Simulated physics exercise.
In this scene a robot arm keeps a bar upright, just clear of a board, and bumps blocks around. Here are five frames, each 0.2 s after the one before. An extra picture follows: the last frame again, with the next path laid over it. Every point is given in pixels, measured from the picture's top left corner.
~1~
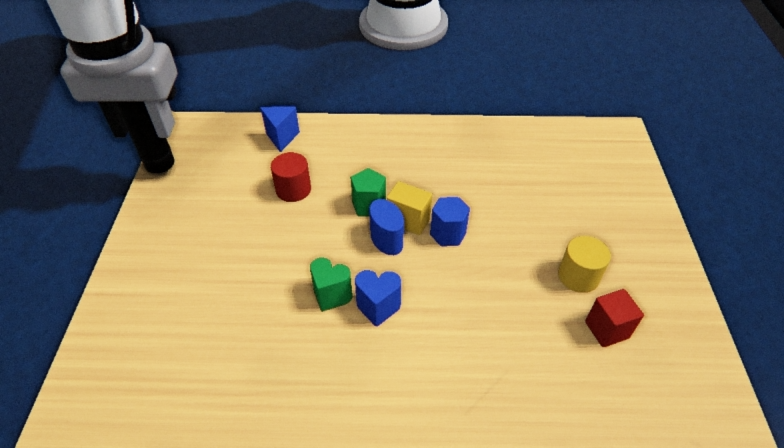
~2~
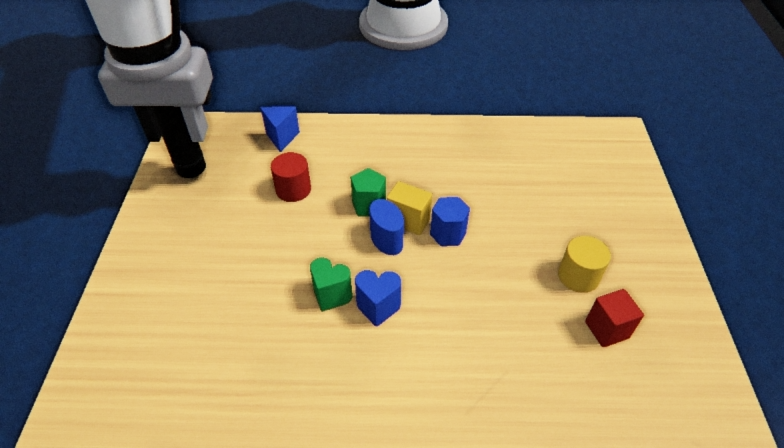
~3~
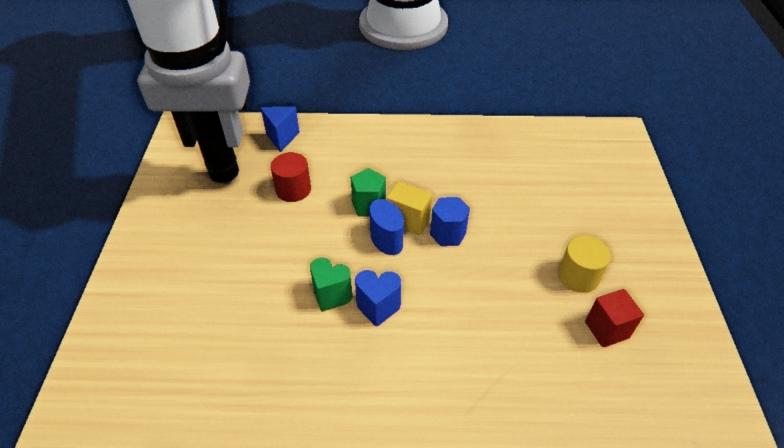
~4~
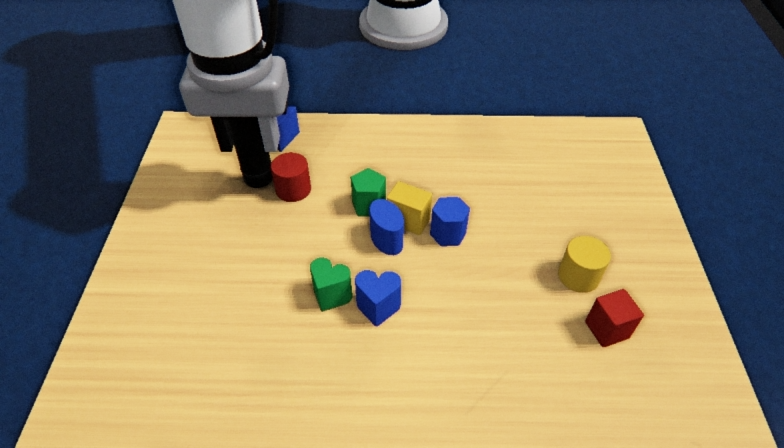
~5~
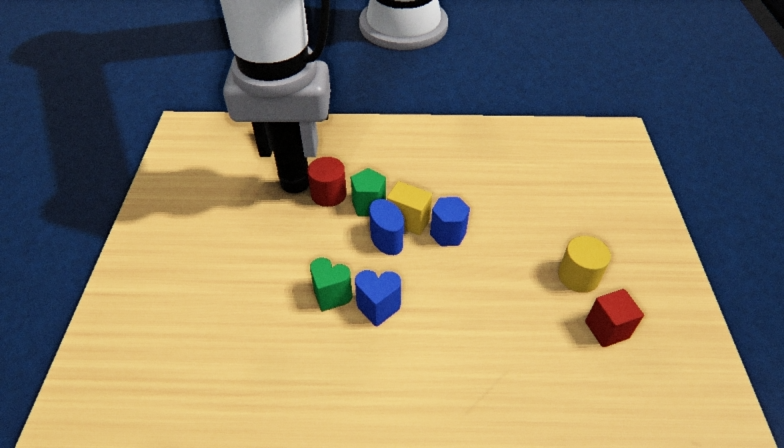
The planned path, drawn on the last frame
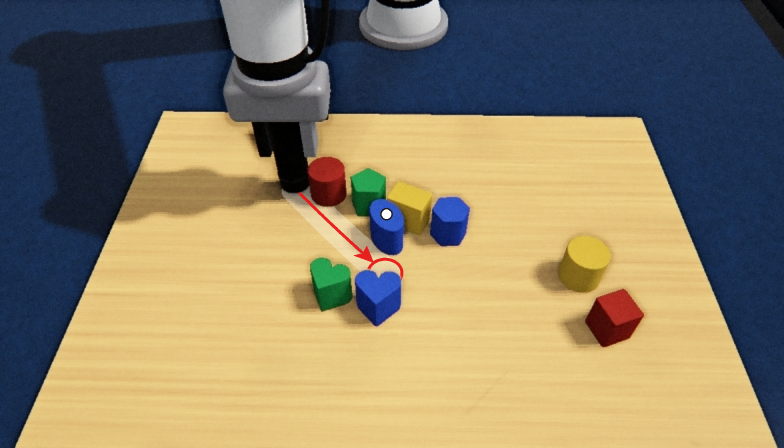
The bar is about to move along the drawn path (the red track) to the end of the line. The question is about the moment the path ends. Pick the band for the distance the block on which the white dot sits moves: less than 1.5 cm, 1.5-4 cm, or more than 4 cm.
Displacement: Within 1.5 cm.
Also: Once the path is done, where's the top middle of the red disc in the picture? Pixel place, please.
I'd say the red disc ends with its top centre at (347, 174).
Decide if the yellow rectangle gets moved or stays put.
By the last moment, the yellow rectangle will still be in its place.
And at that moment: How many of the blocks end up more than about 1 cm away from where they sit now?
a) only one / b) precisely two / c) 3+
Correct choice: B.
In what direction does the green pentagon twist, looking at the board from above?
Turns clockwise.
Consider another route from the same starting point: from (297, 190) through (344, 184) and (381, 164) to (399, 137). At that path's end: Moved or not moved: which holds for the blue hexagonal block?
The blue hexagonal block is moved.
The drawn path runs in a line from (297, 190) to (385, 273); the dot is on the blue elliptical block.
What follows on the original path. One third of the way, bar at (323, 210); red disc at (347, 174); green pentagon at (381, 178), turned 30° clockwise.
Two thirds of the way, bar at (353, 238); red disc at (347, 174); green pentagon at (381, 178), turned 30° clockwise.
At the end, bar at (385, 266); red disc at (347, 174); green pentagon at (381, 178), turned 30° clockwise; blue elliptical block not moved; yellow rectangle not moved.
